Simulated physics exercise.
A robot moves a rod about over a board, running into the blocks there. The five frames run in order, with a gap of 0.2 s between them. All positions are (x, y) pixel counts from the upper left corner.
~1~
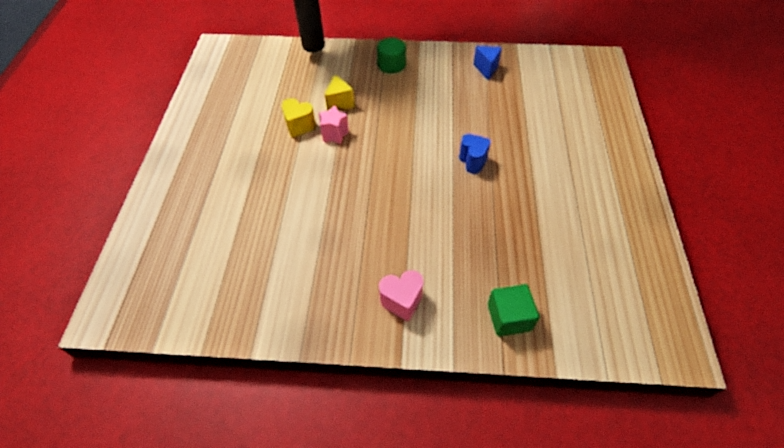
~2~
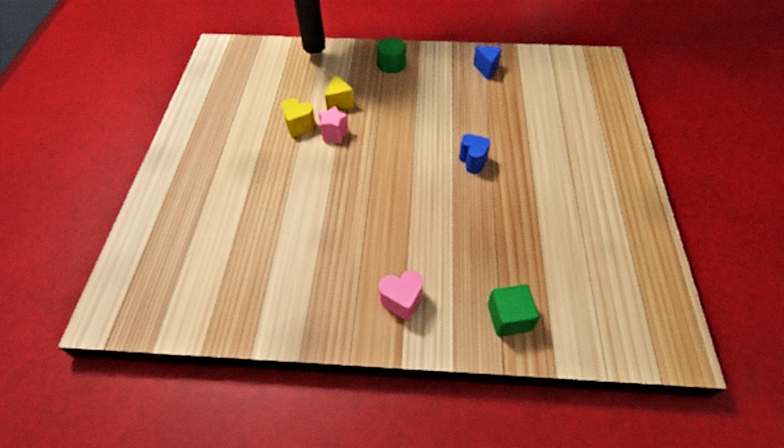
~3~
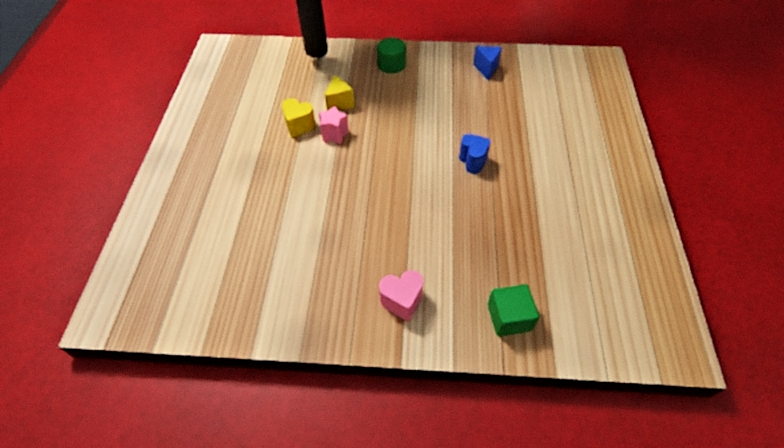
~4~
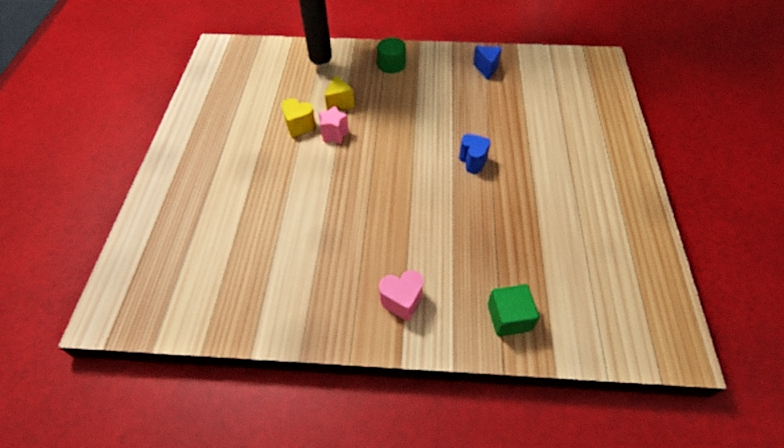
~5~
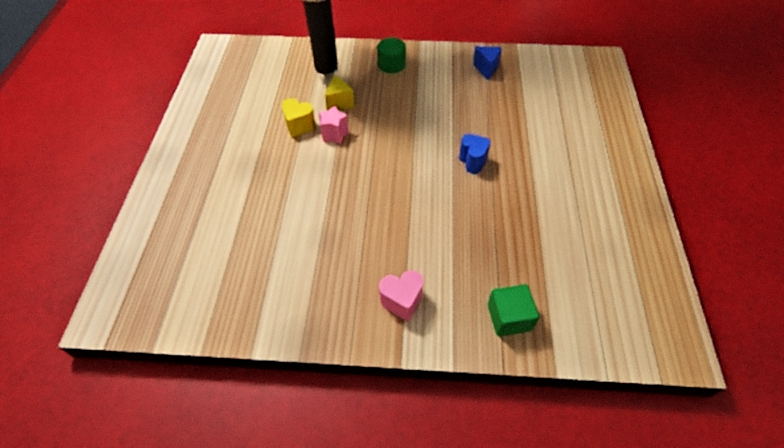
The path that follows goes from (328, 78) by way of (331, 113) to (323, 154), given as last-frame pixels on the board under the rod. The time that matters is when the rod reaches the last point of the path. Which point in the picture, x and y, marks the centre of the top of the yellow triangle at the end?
Near (353, 103).
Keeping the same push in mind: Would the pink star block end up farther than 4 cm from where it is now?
Final answer: Yes.
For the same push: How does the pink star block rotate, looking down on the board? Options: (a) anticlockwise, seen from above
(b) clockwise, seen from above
a - anticlockwise, seen from above.
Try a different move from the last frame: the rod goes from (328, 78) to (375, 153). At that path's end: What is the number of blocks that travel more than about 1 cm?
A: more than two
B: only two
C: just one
(B)
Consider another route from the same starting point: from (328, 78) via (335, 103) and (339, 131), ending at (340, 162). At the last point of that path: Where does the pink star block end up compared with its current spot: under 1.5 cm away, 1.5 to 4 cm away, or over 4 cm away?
Over 4 cm.
The first path, step by step. One third of the way, rod at (329, 92); yellow triangle at (344, 93), turned 20° clockwise.
Two thirds of the way, rod at (328, 118); pink star block at (334, 125); yellow triangle at (353, 103).
At the end, rod at (321, 144); yellow heart-shaped block unmoved; pink star block at (338, 148), turned 20° anticlockwise; yellow triangle at (353, 103).
